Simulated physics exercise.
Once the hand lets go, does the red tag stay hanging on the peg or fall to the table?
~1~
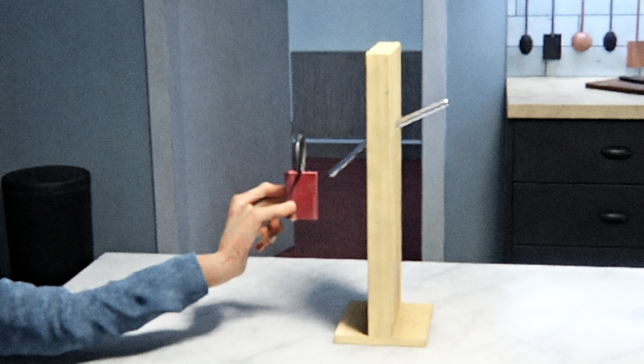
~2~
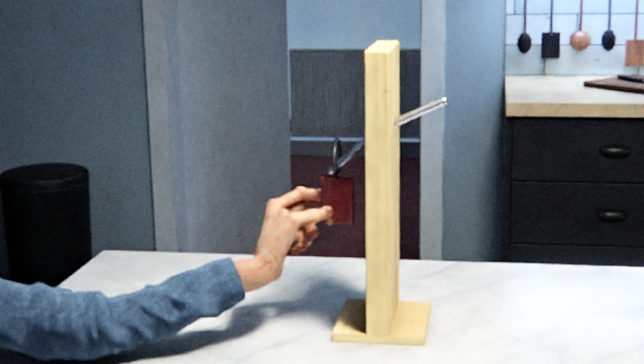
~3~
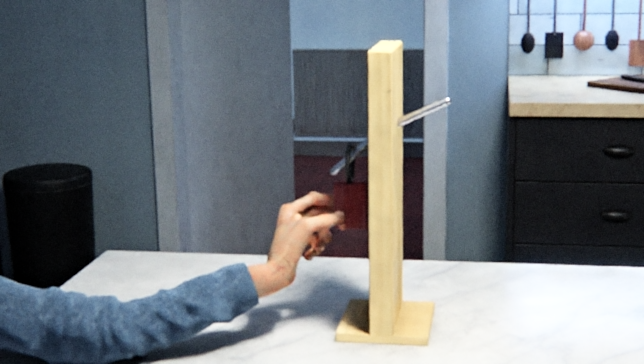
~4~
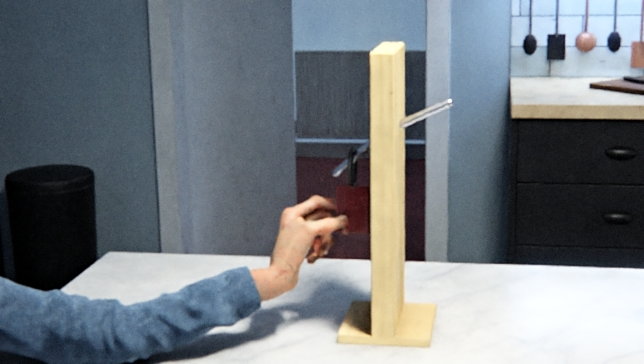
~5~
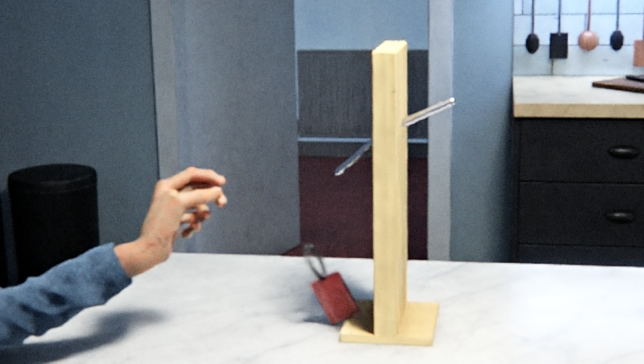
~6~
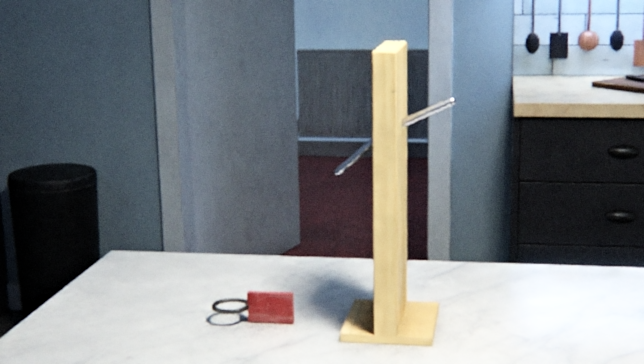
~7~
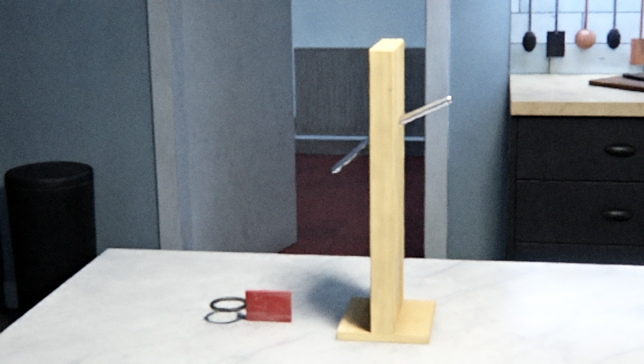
The red tag falls. It drops beside the wooden stand and ends up lying on the table with its ring to the left.
